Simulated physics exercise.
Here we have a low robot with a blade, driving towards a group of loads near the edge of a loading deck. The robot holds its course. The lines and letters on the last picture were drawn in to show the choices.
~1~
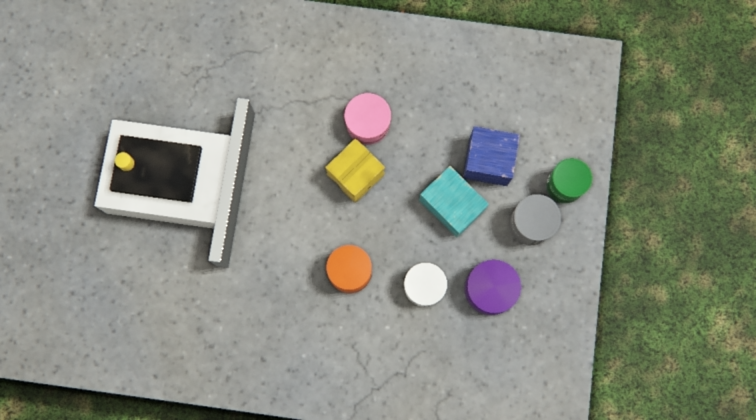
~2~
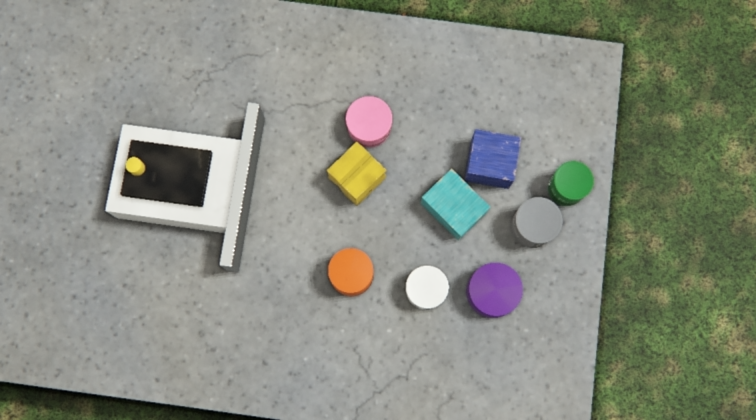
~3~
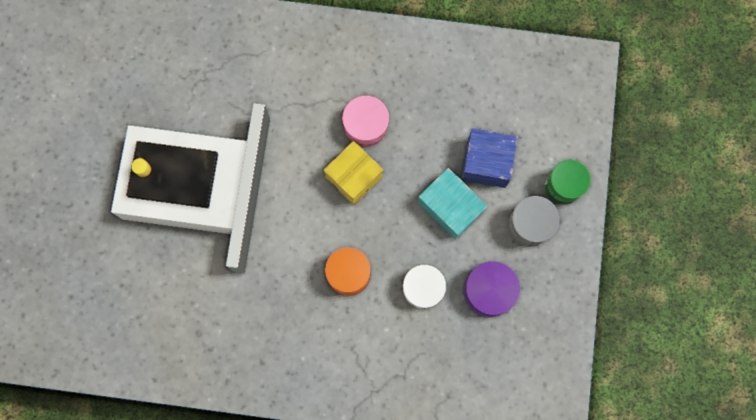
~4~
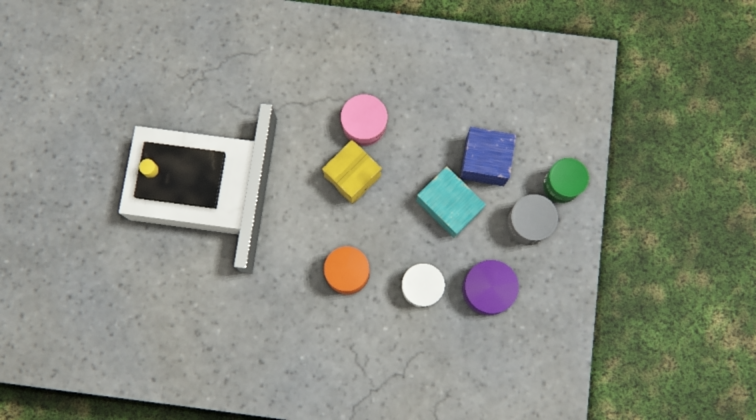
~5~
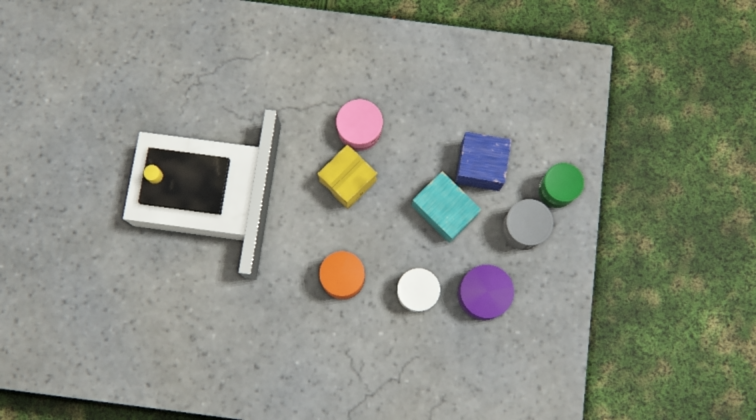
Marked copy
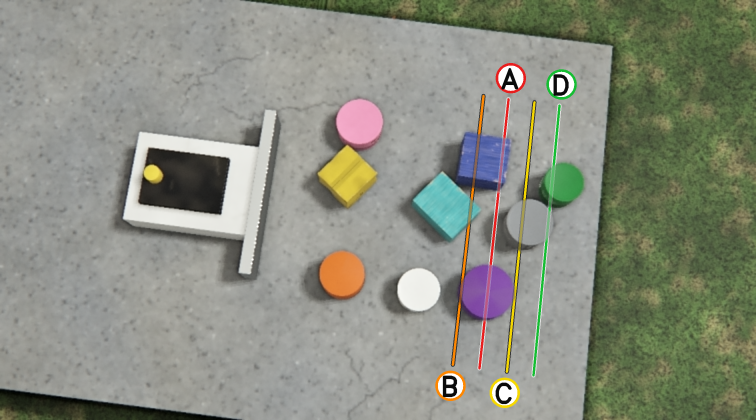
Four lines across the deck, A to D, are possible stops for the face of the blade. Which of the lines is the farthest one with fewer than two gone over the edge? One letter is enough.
At C, and not beyond.
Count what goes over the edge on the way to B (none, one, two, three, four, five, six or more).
The count is none.
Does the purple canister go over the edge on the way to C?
No.
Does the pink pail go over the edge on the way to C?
By then, no.
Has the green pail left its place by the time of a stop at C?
By then, yes.
On the copy, A at (494, 230); B at (469, 226); C at (521, 233); D at (547, 236).
On C. First, robot (286, 194); pink pail (391, 123); orange canister (372, 280).
Then, robot (382, 206); grey pail (539, 230); purple canister (528, 298).
Finally, robot (456, 215); purple canister (586, 309); grey pail (589, 234); none fallen.
By contrast, A is within the limit but short; B is within the limit but short; D drops three.
